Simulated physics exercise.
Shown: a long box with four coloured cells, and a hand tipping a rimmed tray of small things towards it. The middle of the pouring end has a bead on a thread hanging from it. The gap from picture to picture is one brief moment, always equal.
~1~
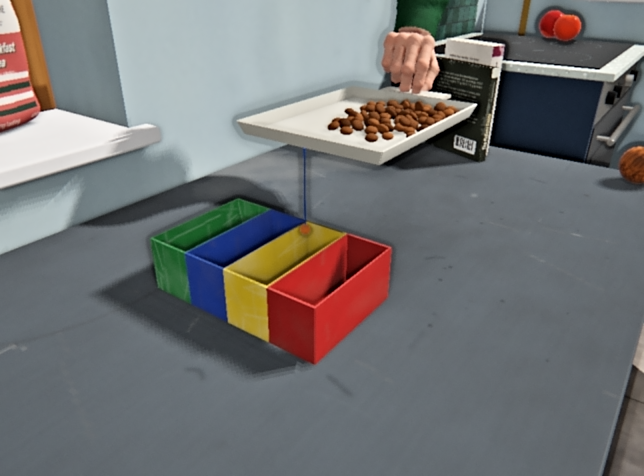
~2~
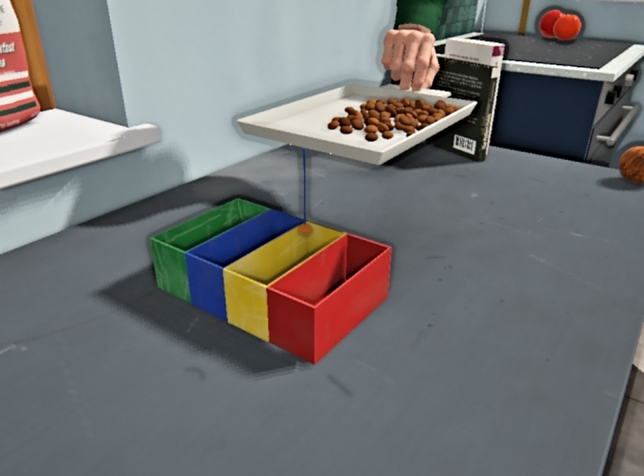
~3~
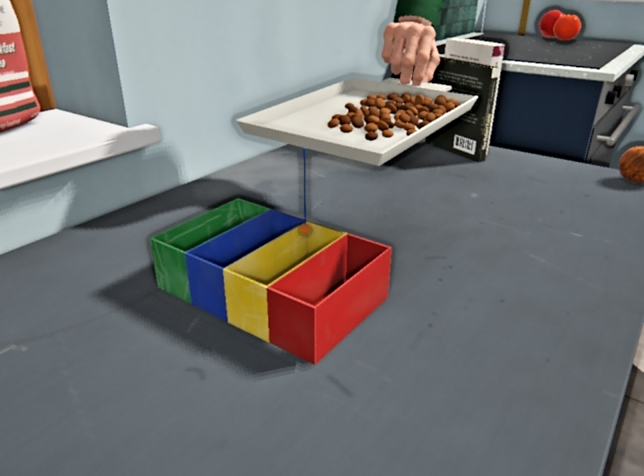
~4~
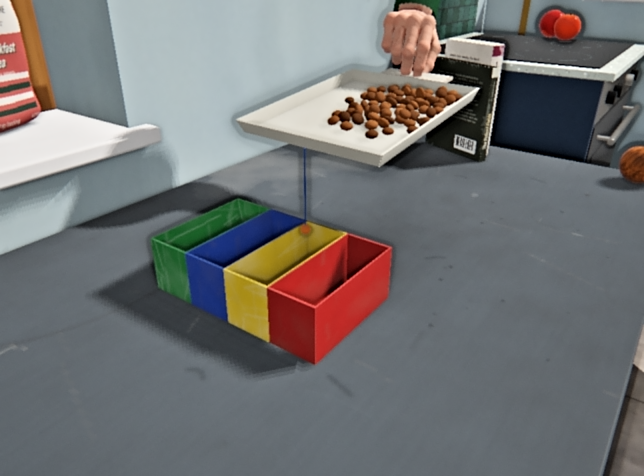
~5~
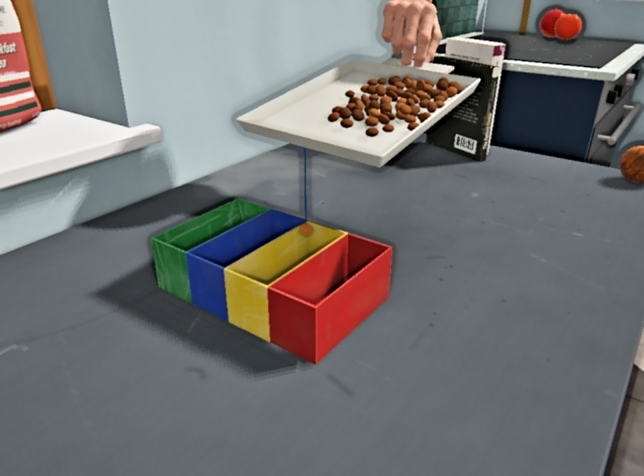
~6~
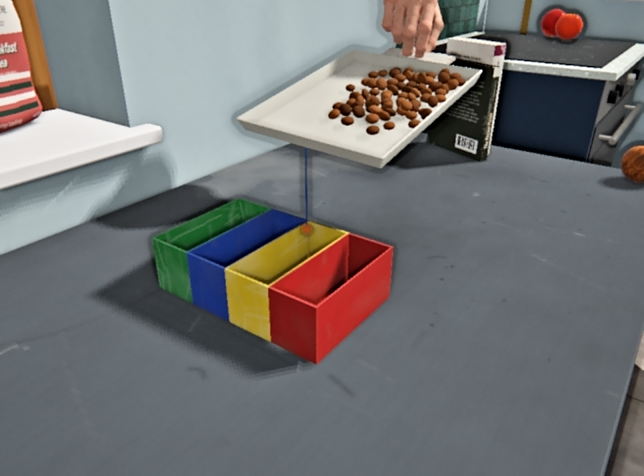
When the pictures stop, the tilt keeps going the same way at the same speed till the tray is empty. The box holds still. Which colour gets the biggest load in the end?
The red cell gets the biggest load.
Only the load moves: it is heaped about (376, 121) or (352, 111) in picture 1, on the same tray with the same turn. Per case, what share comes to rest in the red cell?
In order, 40 per cent then 40 per cent.
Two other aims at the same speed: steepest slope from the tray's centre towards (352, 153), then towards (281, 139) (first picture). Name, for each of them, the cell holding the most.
The cell in red, then blue.
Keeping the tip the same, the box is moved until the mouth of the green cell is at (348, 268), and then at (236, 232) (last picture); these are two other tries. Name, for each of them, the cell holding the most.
In order: That green cell, the cell in red.
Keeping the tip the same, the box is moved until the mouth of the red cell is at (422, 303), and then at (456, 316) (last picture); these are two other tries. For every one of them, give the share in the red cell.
About 0 per cent, then about 0 per cent.
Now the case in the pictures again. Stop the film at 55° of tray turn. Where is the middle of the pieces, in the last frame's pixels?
The middle of the pieces lands at roughly (349, 142).
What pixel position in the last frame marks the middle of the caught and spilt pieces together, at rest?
The centre comes to rest near (326, 319).
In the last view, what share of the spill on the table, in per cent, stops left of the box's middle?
Left share: Close to 0 %.
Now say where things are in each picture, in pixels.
In the first picture, corners of the pouring end near (244, 120) and (380, 149), level; middle of the load near (401, 119), bits of dog kibble; bead on its thread near (305, 229); green cell near (171, 266); blue cell near (207, 282); yellow cell near (247, 300); red cell near (291, 320).
In the second picture, corners of the pouring end near (244, 120) and (380, 149), level; middle of the load near (401, 117).
In the third picture, corners of the pouring end near (244, 120) and (380, 150), tipped barely, lowest at the right corner; middle of the load near (401, 114).
In the fourth picture, corners of the pouring end near (243, 119) and (380, 151), tipped a little, lowest at the right corner; middle of the load near (401, 108).
In the fifth picture, corners of the pouring end near (243, 118) and (380, 152), tipped a little, lowest at the right corner; middle of the load near (402, 102).
In the sixth picture, corners of the pouring end near (244, 117) and (381, 154), tipped a little, lowest at the right corner; middle of the load near (403, 96); green cell near (173, 266); blue cell near (208, 282); yellow cell near (248, 300); red cell near (293, 320).
Shortly afterwards, tray tipped steeply; the bulk on the tray; a little in the red cell; only a few in the yellow cell; a little falling or outside the box.
Next, tray tipped right over; near a quarter on the tray; near a quarter in the red cell; a little in the yellow cell; only a few in the blue cell; near a third falling or outside the box.
Some moments later, tray tipped past a quarter turn; near half in the red cell; near a quarter in the yellow cell; only a few in the blue cell; near a quarter falling or outside the box.
In the end, tray tipped past a quarter turn; near half in the red cell; near a quarter in the yellow cell; only a few in the blue cell; none at all in the green cell; near a quarter outside the box.
